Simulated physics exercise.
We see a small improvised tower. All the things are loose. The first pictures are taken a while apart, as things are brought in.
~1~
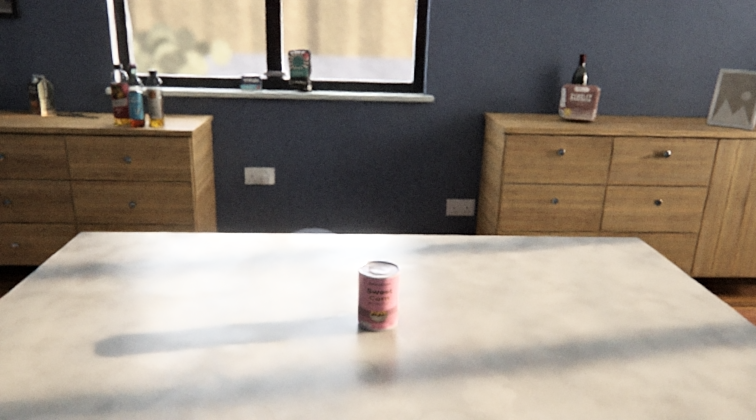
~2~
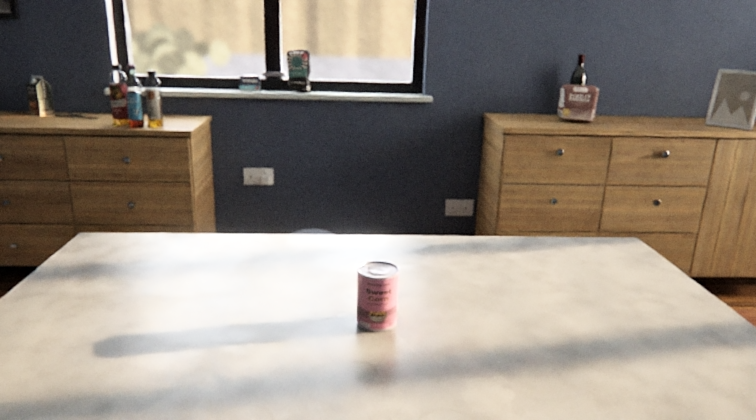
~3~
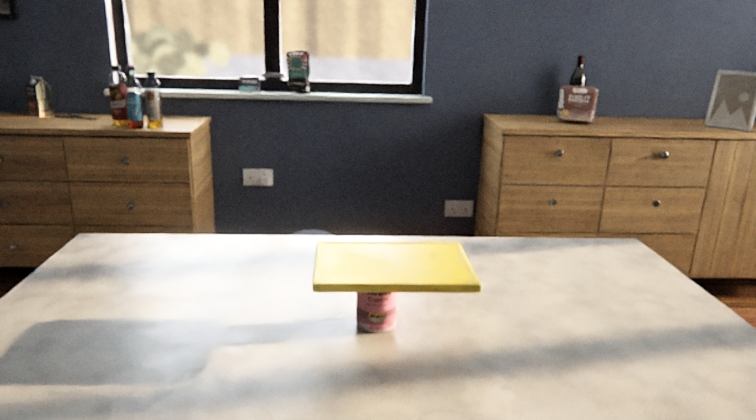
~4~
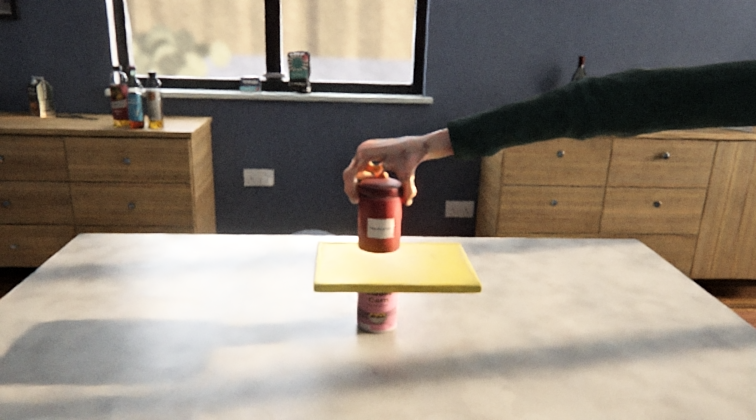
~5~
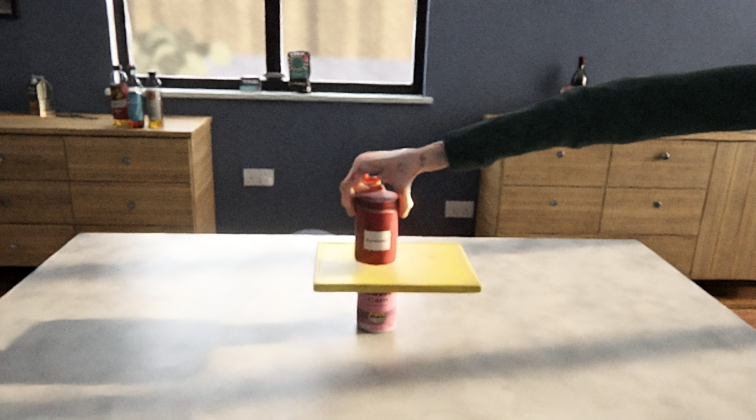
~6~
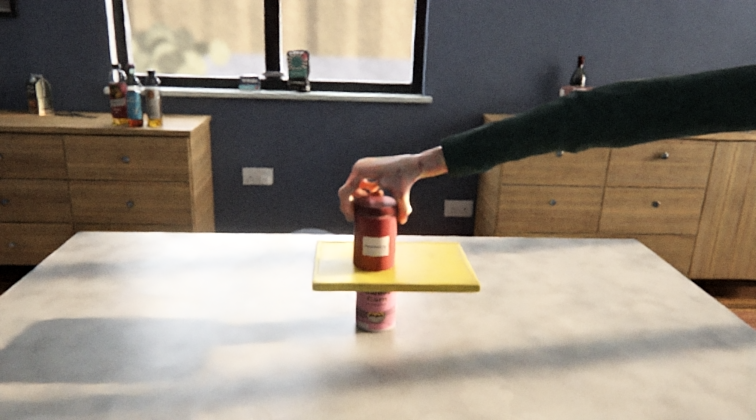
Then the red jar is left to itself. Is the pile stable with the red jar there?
Here the stack stays up.
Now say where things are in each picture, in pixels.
In the first frame, the last thing is not in view yet.
In the second frame, the last thing is not in view yet.
In the third frame, the last thing is not in view yet; yellow lid (393, 265).
The fourth frame shows still above its spot; red jar (380, 215); yellow lid (394, 265).
The fifth frame shows still above its spot; red jar (376, 227); yellow lid (393, 265).
The sixth frame shows set down, still held; red jar (375, 233); yellow lid (392, 264).
Then, 0.20 s after the last picture, nothing has stirred.
Then, 0.50 s after the last picture, red jar resting near (375, 233).
At rest, all 3 in place. Seen from the same camera at the end, red jar near (375, 233). The stack keeps its balance.
